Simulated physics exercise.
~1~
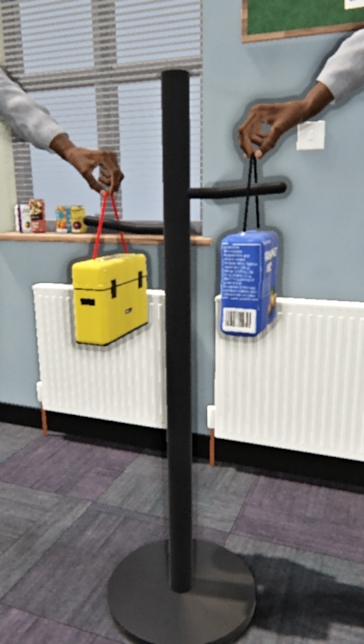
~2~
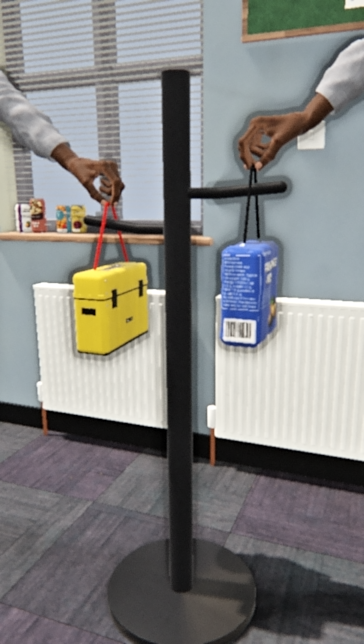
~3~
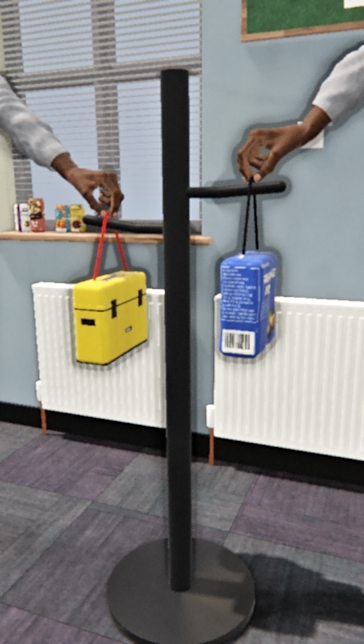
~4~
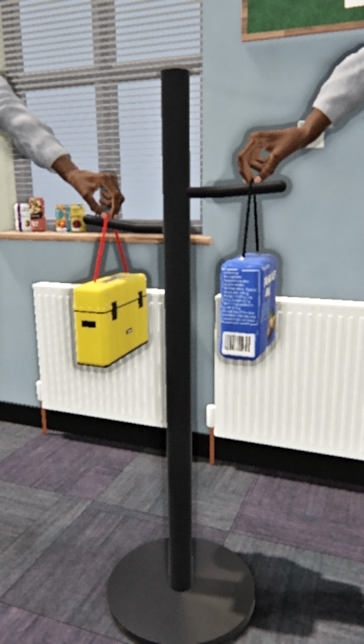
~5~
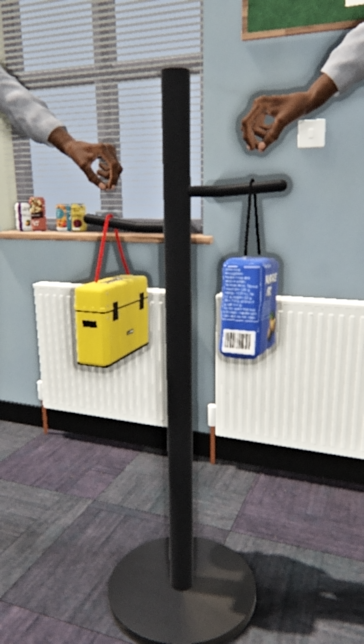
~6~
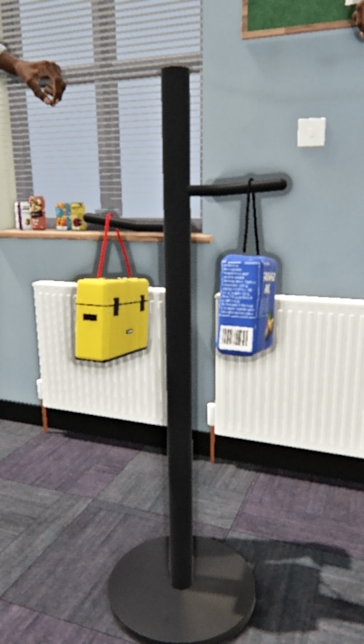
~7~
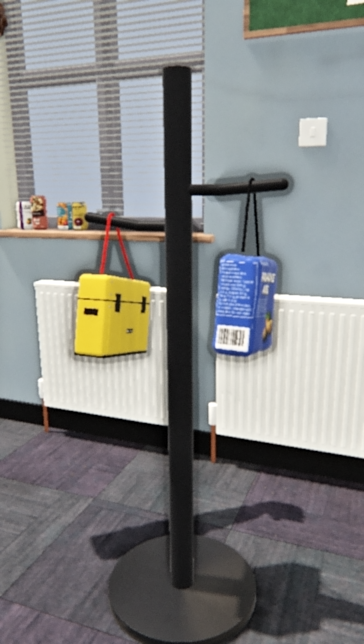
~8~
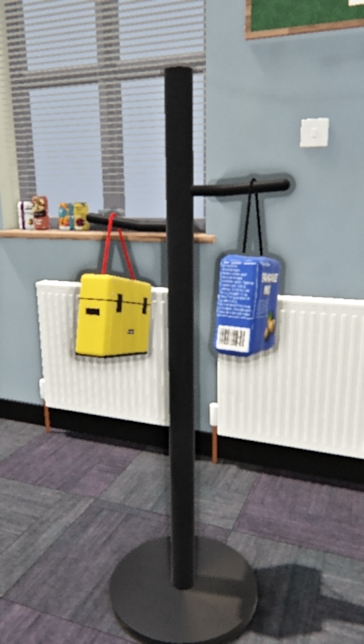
A black coat stand with a round base rises in the centre of a room with patterned carpet tiles, white radiators and a blue-grey wall, seen from the front by a slightly swaying camera. Two hands reach in from either side, the left holding a yellow case by a red loop and the right holding a blue bag by a black loop. They lower both items until the loops rest over the pegs. The hands let go and draw back out of view. The case and the bag stay hanging, tilting slightly, on either side of the pole.
